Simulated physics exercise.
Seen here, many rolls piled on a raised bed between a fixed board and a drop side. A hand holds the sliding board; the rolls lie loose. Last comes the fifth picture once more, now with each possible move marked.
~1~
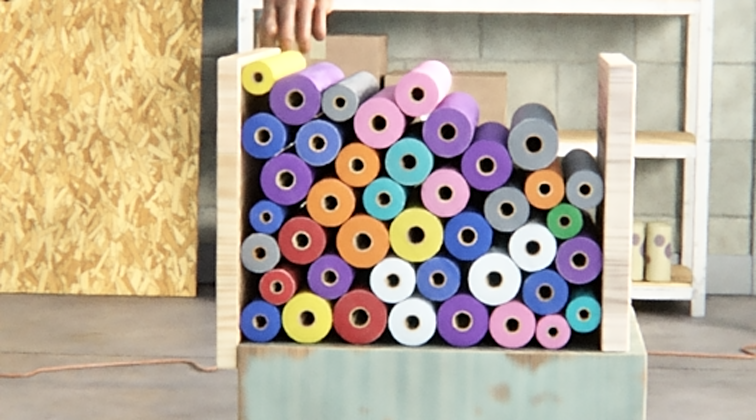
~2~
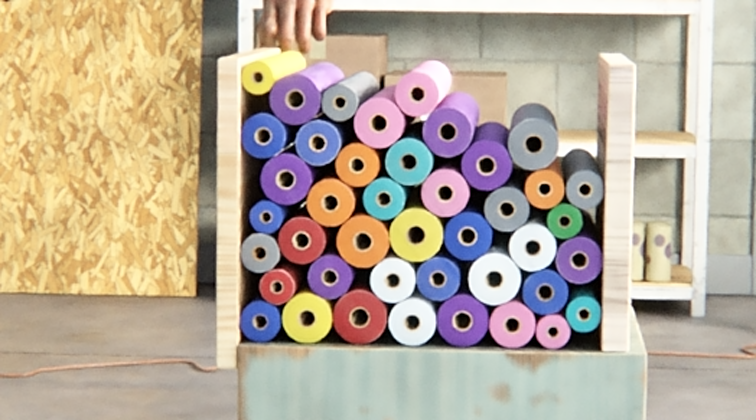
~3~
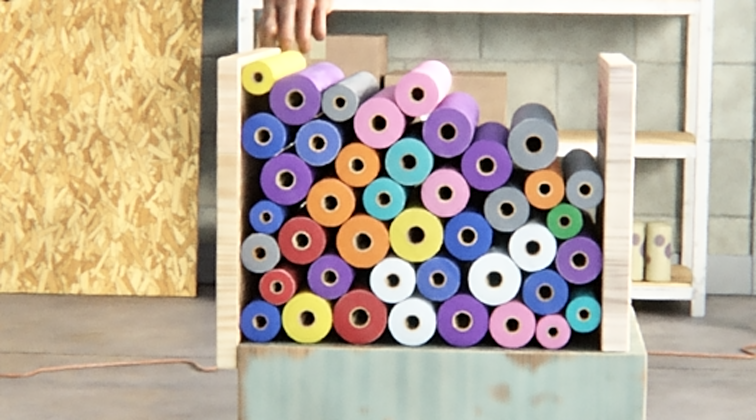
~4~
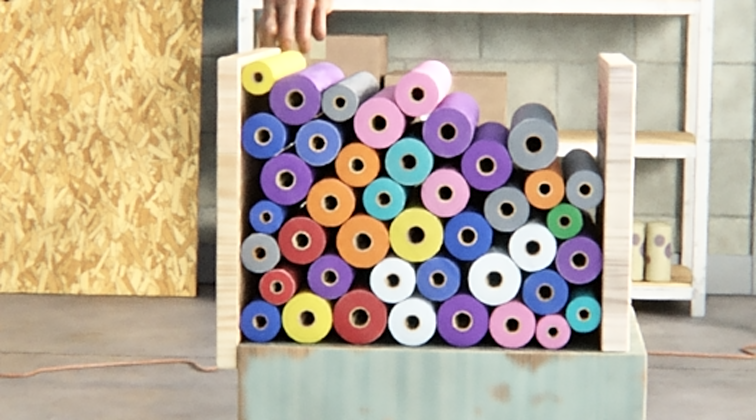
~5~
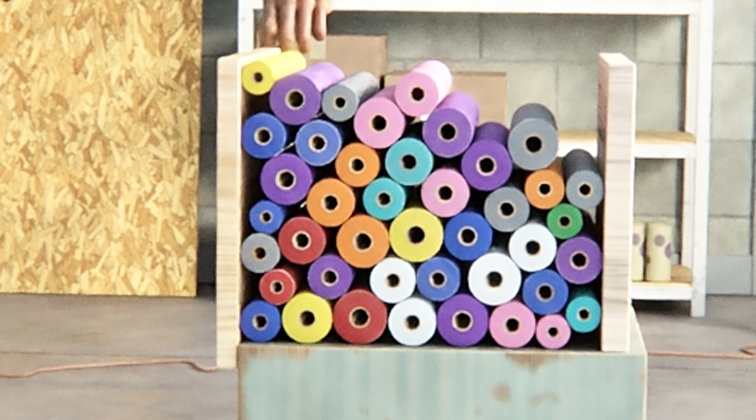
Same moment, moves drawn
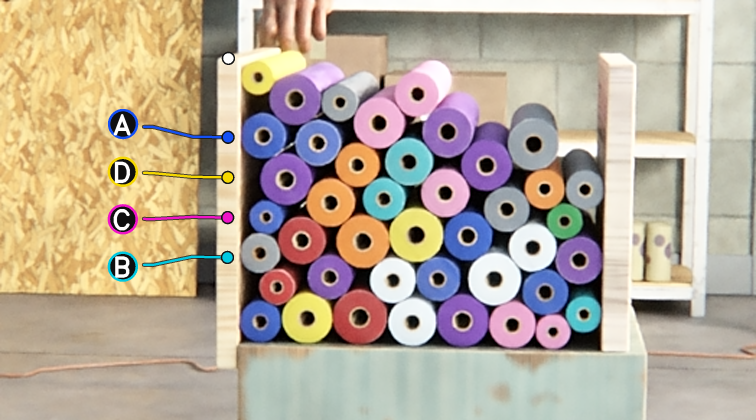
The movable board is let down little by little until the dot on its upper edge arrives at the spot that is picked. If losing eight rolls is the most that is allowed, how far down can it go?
Down to B.
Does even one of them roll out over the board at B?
Yes, at B.
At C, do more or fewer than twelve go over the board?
At C, fewer than twelve.
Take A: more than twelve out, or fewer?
It loses fewer than twelve.
On the copy, A at (228, 137); B at (227, 257); C at (227, 217); D at (228, 177); the white dot at (228, 58).
On B. First, top of the board (241, 149).
Then, top of the board (240, 251).
Finally, top of the board (240, 256), seven out over the board.
By contrast, A one out over the board; C three out over the board; D one out over the board.
